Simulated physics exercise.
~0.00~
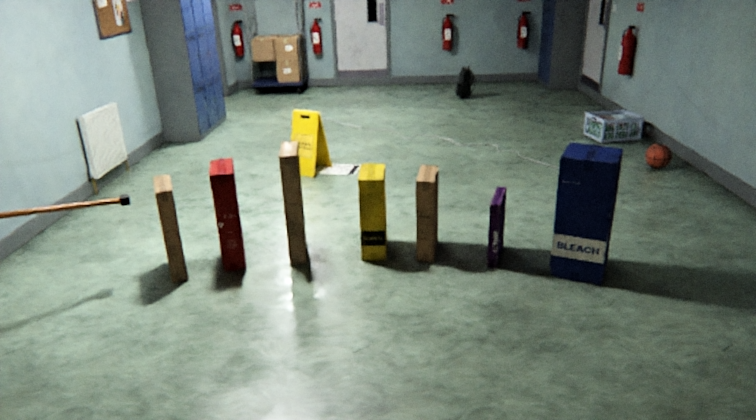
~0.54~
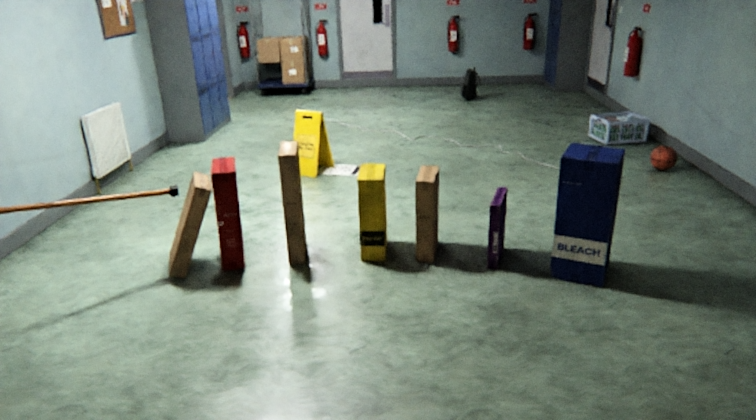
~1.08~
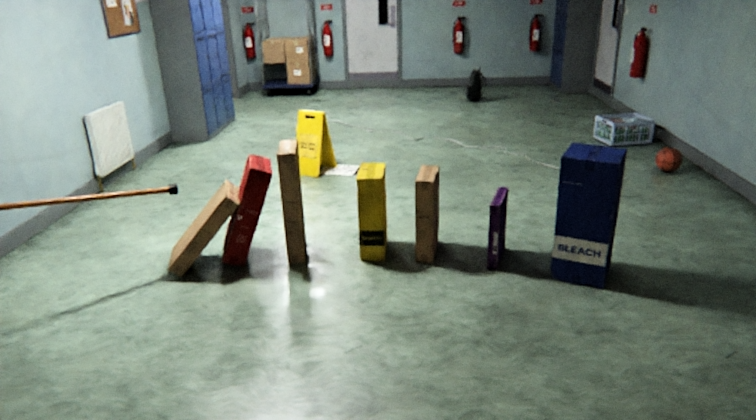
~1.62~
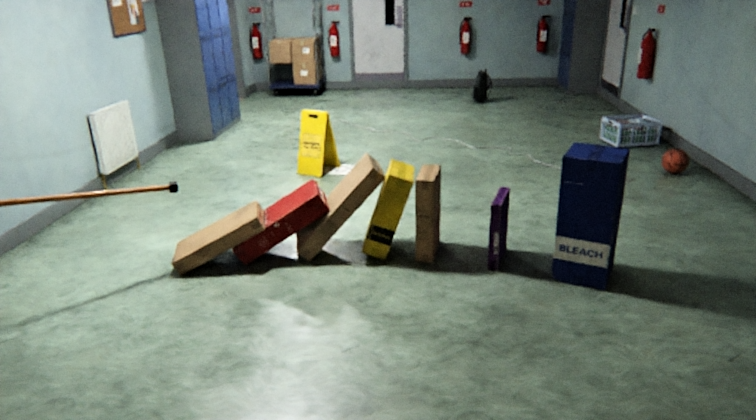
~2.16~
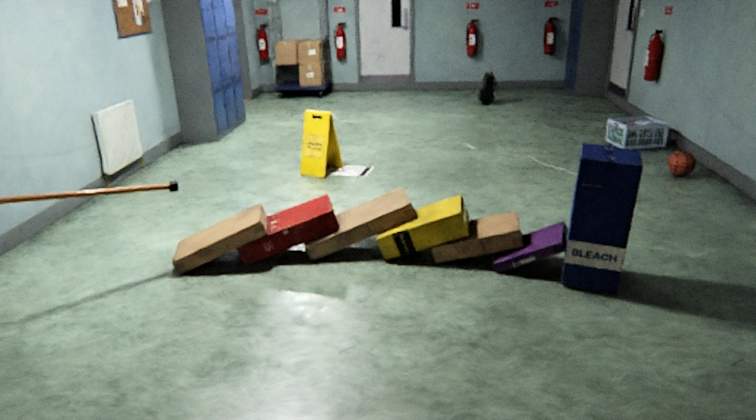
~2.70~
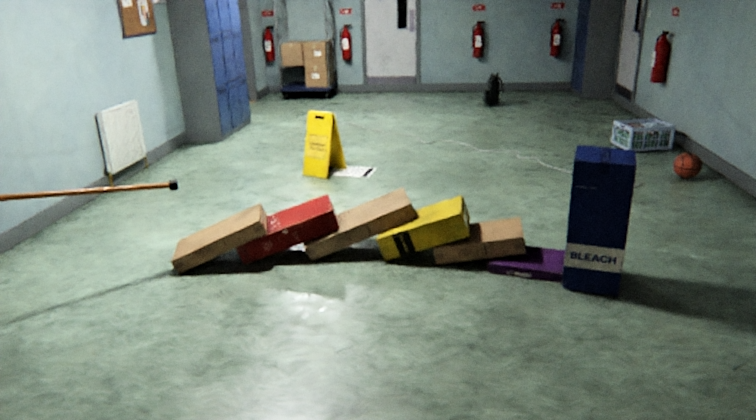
In a green-floored room with blue lockers and fire extinguishers, a pole tips the first of seven upright cartons rightward, and the row topples one into another until the purple one drops flat beside the large blue bleach carton, which stays standing.
